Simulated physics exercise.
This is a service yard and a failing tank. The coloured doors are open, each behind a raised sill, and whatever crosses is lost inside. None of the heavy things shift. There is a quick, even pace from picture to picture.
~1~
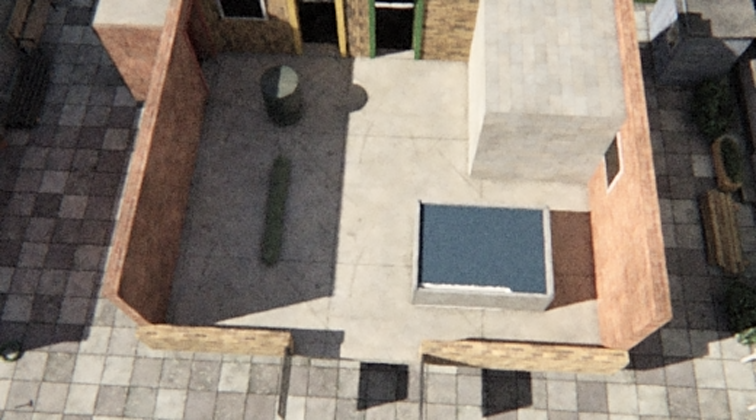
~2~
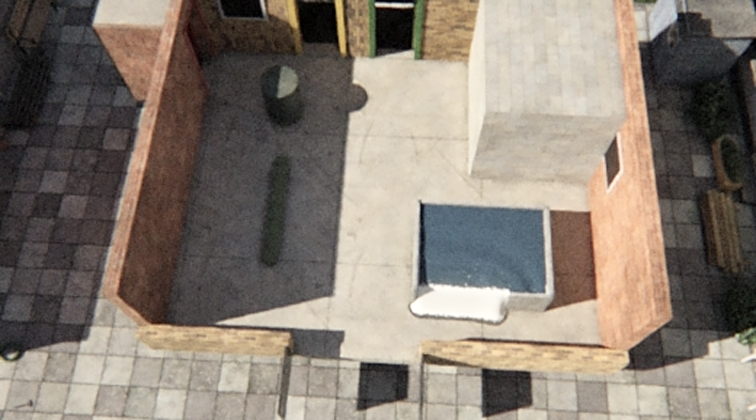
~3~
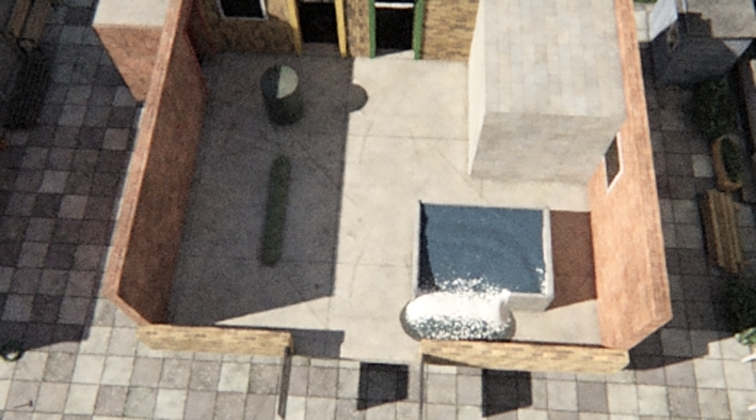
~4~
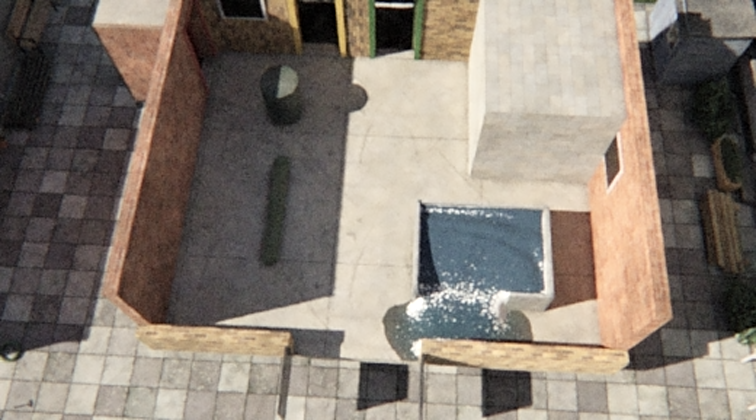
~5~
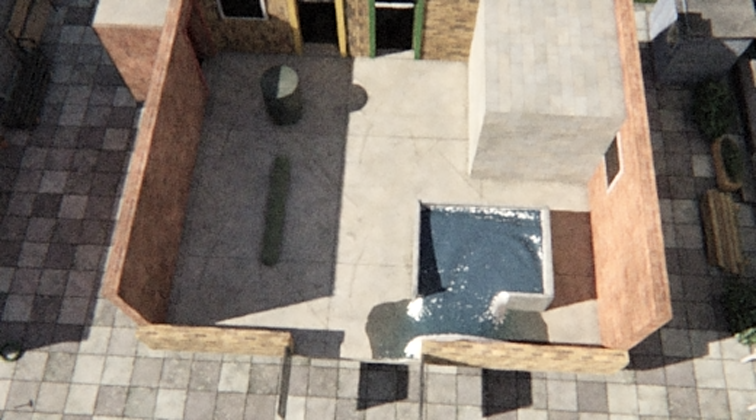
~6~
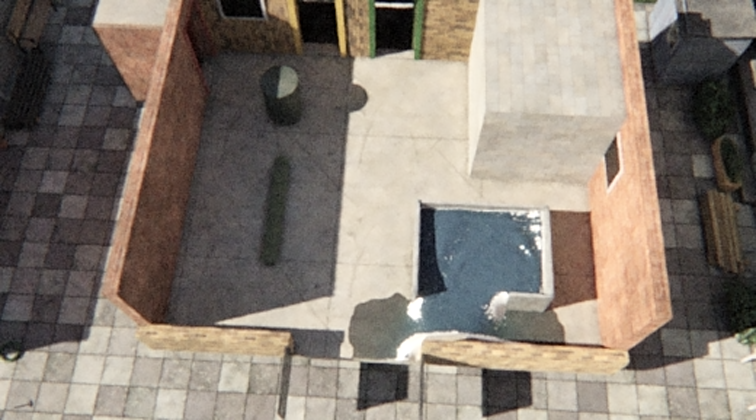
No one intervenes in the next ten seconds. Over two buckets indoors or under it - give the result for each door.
The yellow door comes in under. The red door comes in under. The green door comes in under.
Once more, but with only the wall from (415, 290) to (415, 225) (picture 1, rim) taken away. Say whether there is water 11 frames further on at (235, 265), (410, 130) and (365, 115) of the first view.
Submerged, bone-dry, bone-dry.
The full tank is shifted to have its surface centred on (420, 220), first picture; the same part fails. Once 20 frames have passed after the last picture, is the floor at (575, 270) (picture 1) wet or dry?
That spot ends up drenched.
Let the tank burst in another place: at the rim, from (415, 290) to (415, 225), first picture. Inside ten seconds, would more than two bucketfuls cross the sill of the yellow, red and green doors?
Well, the yellow door stays beneath it, then the red door gets past it, and the green door gets past it.
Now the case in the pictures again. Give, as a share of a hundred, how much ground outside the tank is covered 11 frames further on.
Near 30 in a hundred.
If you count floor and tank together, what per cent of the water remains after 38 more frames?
I'd say roughly 76 percent.
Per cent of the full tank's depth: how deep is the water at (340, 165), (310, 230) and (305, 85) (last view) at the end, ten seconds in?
Going in order, that's 2, 6 and 4 %.
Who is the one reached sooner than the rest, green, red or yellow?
That is the red door.
A moment on, water covers 15 % of the floor; the yellow door not reached, the red door not reached, the green door not reached.
Next, water covers 30 % of the floor; the yellow door not reached, the red door not reached, the green door not reached.
Then, water covers 40 % of the floor; the yellow door not reached, the red door not reached, the green door not reached.
Later, water covers 70 % of the floor; the yellow door not reached, the red door wet at the sill, nothing in, the green door not reached.
In the end, water covers 85 % of the floor; the yellow door wet at the sill, nothing in, the red door wet at the sill, nothing in, the green door wet at the sill, nothing in.
